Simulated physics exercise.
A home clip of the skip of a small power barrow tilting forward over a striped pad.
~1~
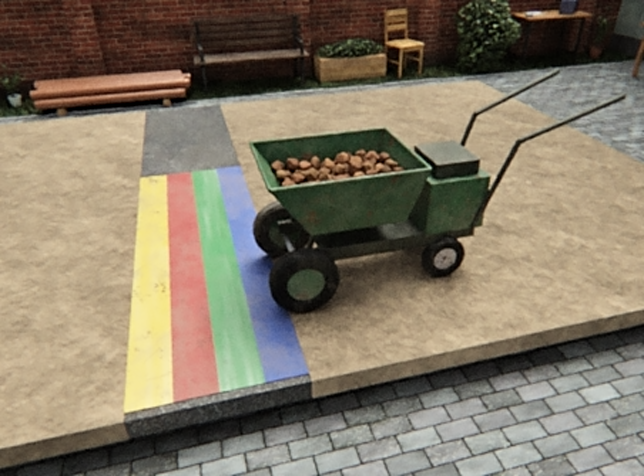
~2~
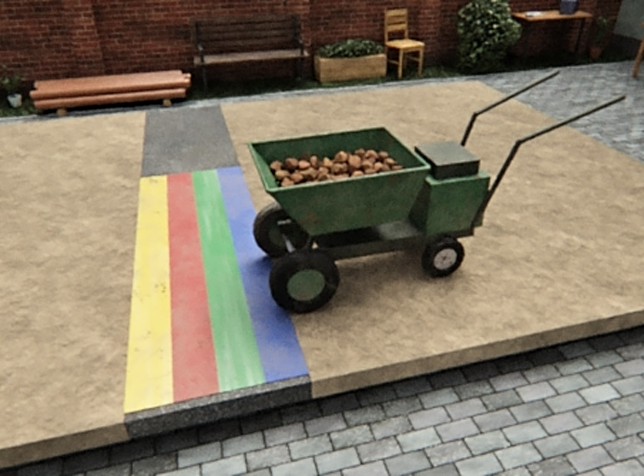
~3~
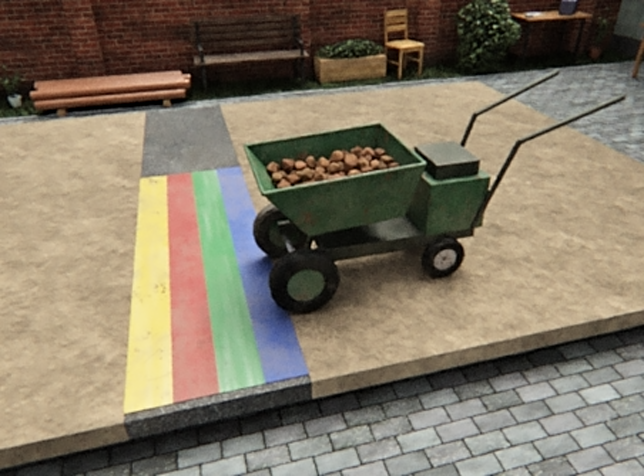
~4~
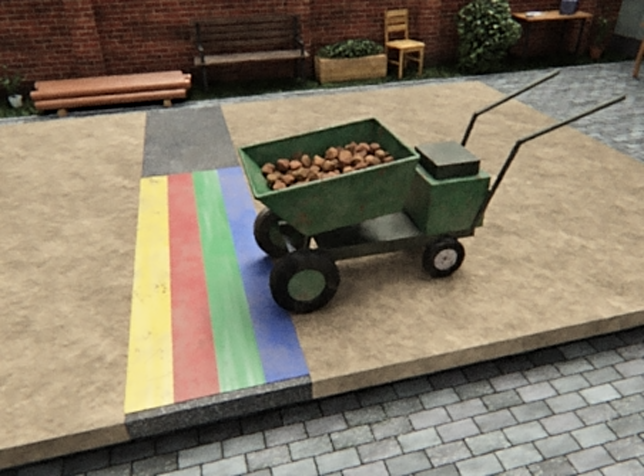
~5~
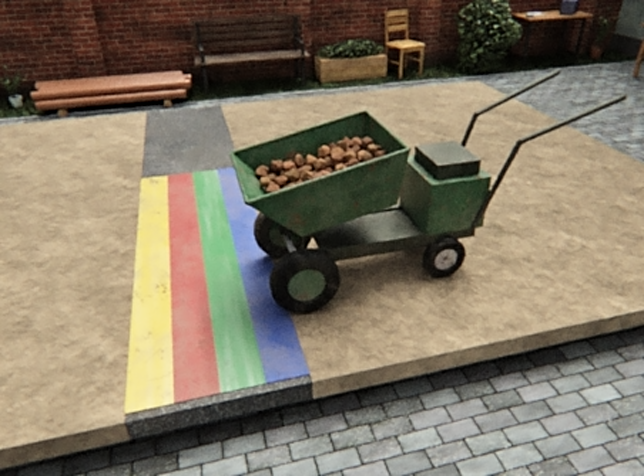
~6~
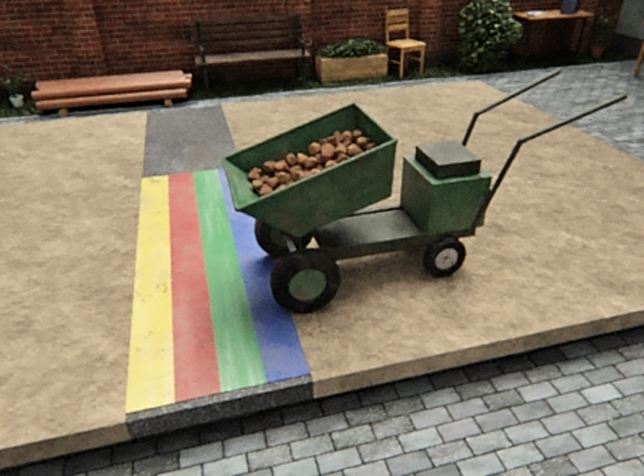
In a brick-walled yard, a green barrow's skip of brown clods tilts forward to the left.
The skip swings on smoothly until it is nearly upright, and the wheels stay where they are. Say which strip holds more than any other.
The heap favours the yellow strip.
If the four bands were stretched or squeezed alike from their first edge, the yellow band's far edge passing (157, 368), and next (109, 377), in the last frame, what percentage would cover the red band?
Roughly 10 per cent, and 30 per cent.
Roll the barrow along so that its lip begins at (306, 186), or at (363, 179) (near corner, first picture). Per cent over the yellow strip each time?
About 20 and 10 per cent.
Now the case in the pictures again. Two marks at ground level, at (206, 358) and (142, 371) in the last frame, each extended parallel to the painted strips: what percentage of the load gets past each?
First some 90, then 40 per cent.
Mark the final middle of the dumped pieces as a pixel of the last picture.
Near (150, 299).
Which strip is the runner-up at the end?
The runner-up: That red strip.
Soon, skip tipped steeply; all in the skip.
A while on, skip tipped right over; most in the skip; a small part over the red strip; a small part over the yellow strip.
Towards the end, skip tipped right over; about a quarter in the skip; about a quarter over the red strip; about a third over the yellow strip; about a quarter off the paint.
Finally, skip tipped right over; a small part in the skip; none over the blue strip; none over the green strip; about a quarter over the red strip; about a third over the yellow strip; about a quarter off the paint.
